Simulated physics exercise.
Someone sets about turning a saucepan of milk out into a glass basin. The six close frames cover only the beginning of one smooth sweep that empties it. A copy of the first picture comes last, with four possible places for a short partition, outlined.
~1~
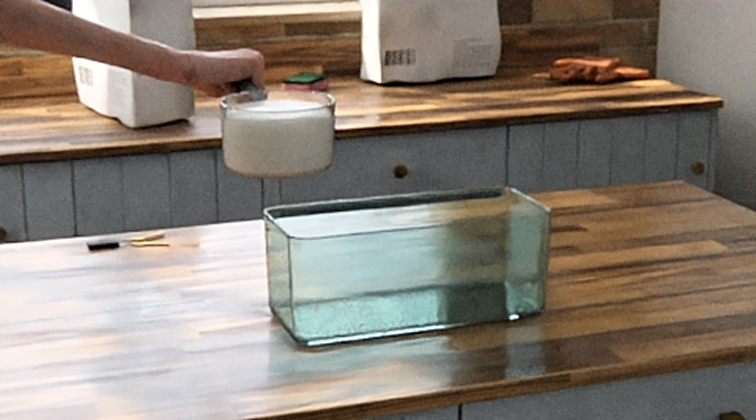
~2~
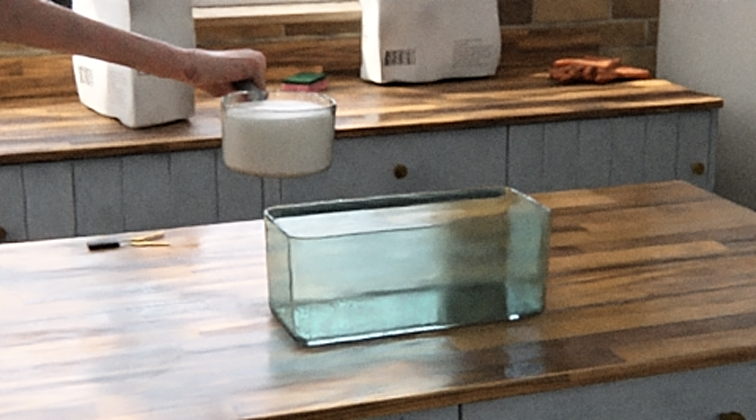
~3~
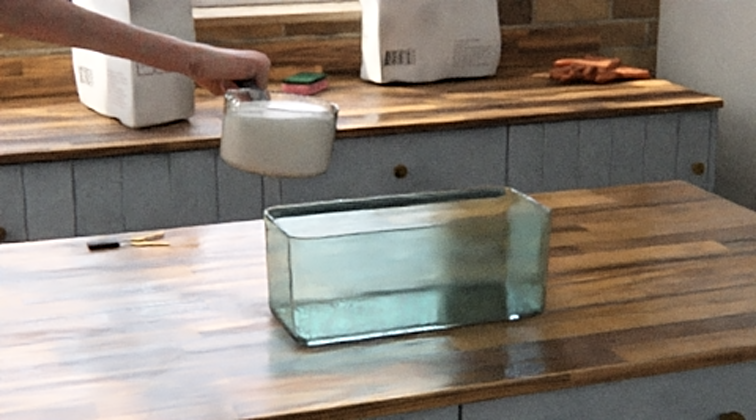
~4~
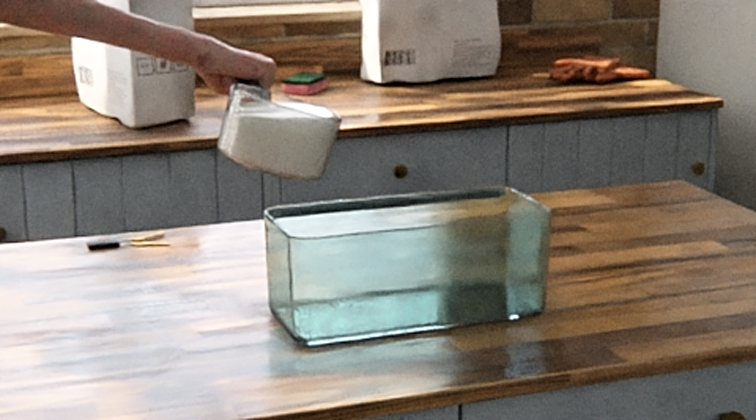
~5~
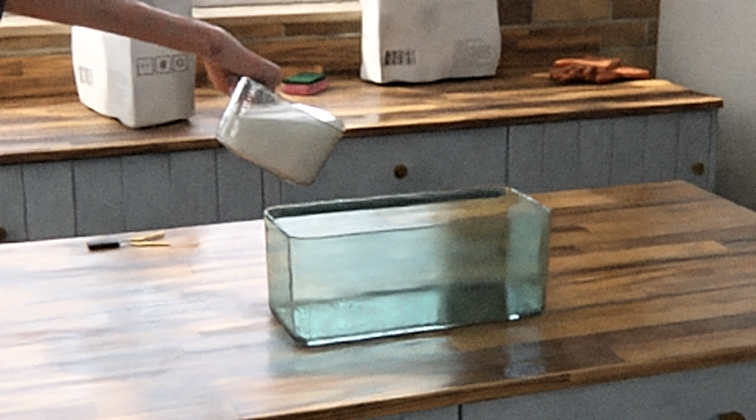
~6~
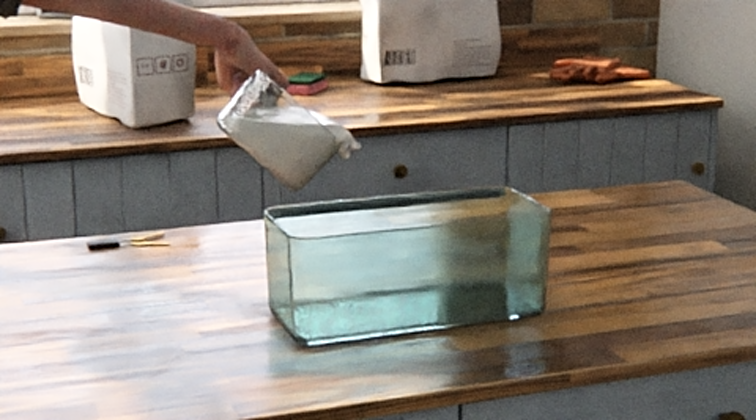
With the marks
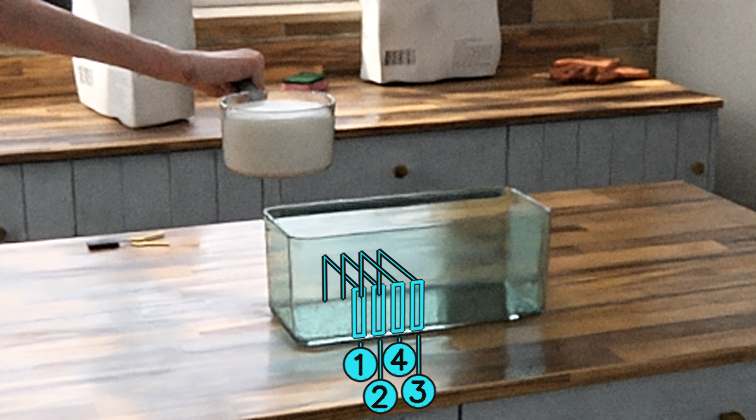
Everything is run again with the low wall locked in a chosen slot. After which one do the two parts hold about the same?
The best slot is 4.
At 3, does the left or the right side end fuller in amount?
More ends on the left.
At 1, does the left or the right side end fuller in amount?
More ends on the right.
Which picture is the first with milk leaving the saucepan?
Picture 5.
In cyan, 1 at (360, 343); 2 at (380, 340); 3 at (418, 335); 4 at (399, 337).
With 1, about 5 % ends left of the wall and 95 % right of it.
With 2, about 14 % ends left of the wall and 85 % right of it.
With 3, about 87 % ends left of the wall and 11 % right of it.
With 4, about 51 % ends left of the wall and 48 % right of it.
